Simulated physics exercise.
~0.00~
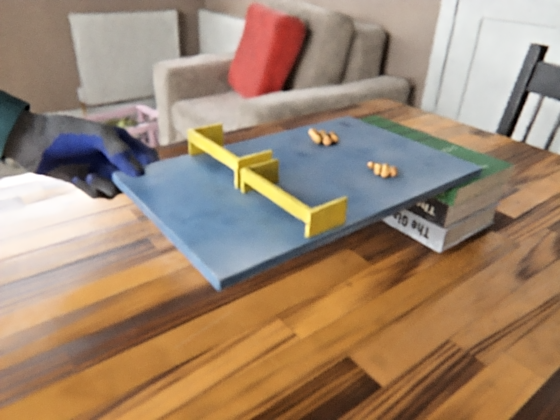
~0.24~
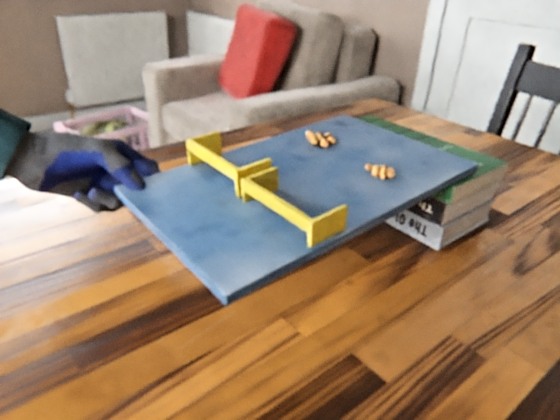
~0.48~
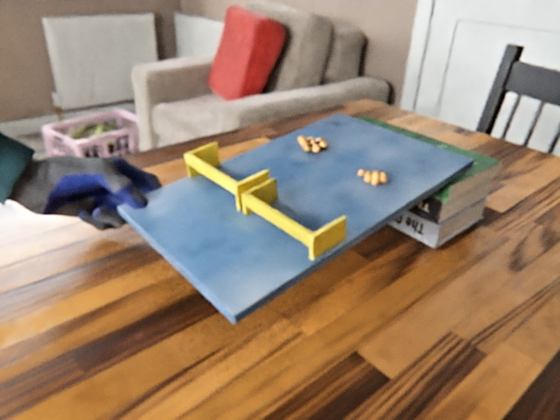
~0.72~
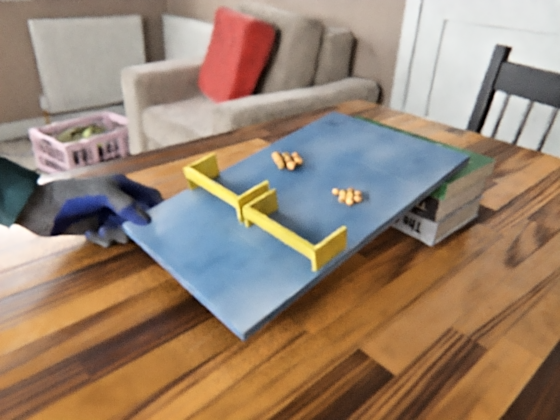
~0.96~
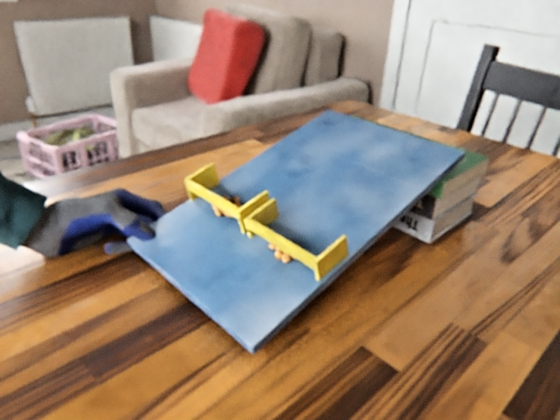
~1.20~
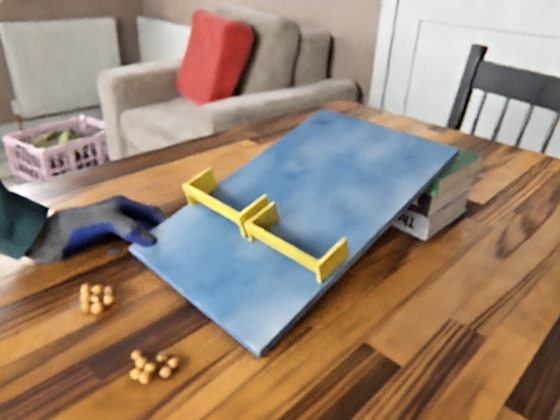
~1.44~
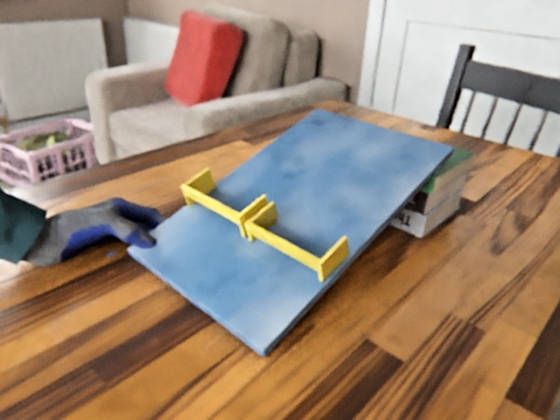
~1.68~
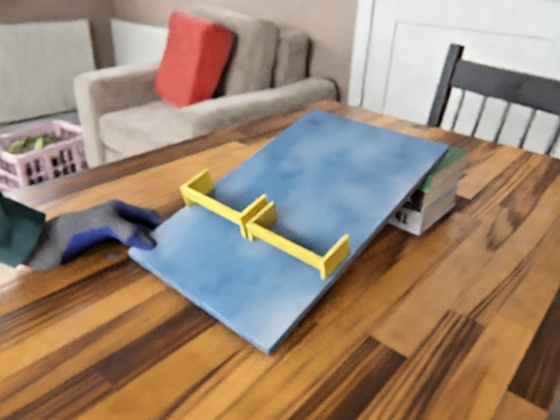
On a wooden table, a gloved hand tilts a blue board and both small piles slide under yellow bars and off.
